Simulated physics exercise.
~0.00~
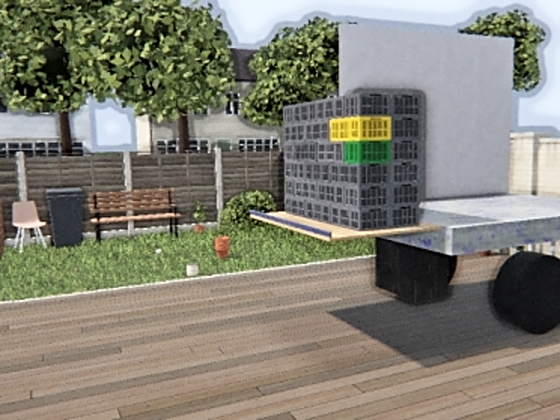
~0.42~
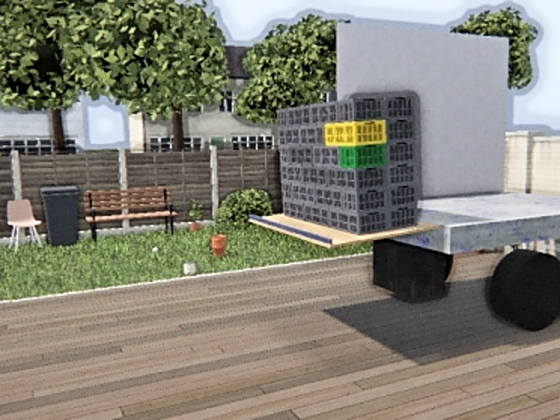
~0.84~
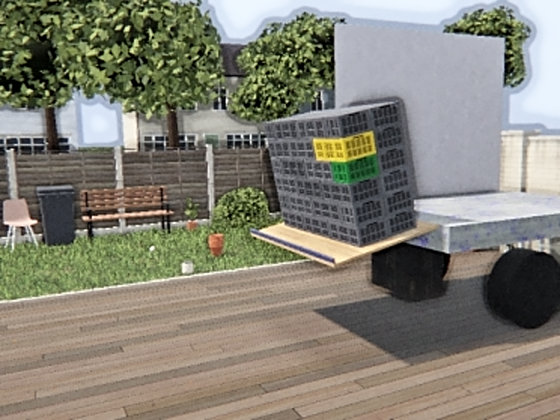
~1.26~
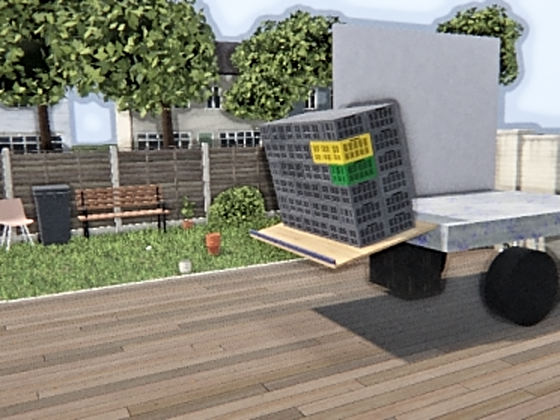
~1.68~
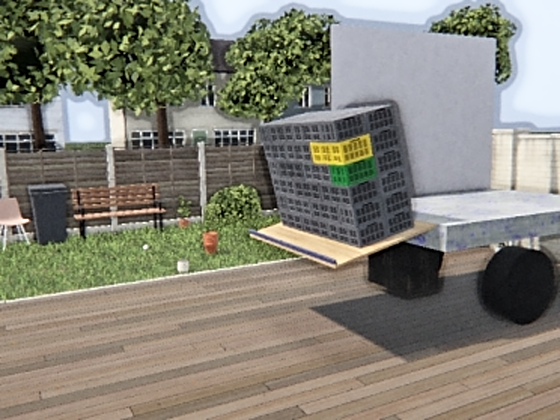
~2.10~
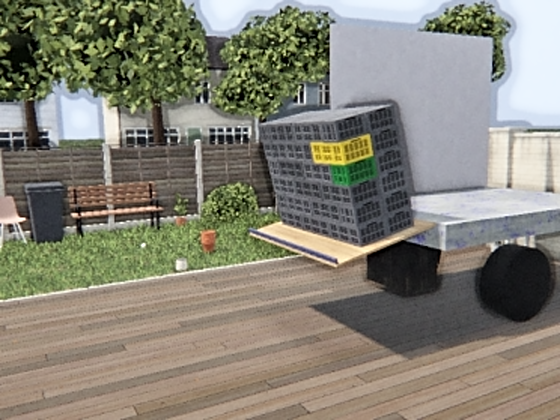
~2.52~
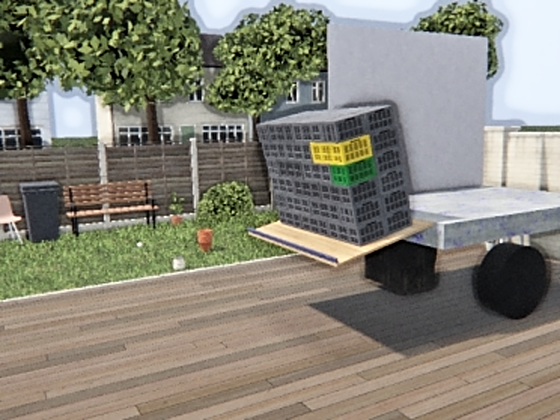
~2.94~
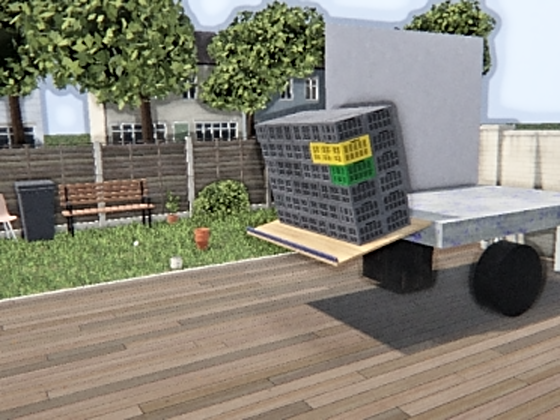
The wooden platform behind the lorry tilted down at its outer edge, leaning the big stack of dark crates, with one yellow and one green among them, then held still at a gentle slope, and the whole stack stayed aboard.
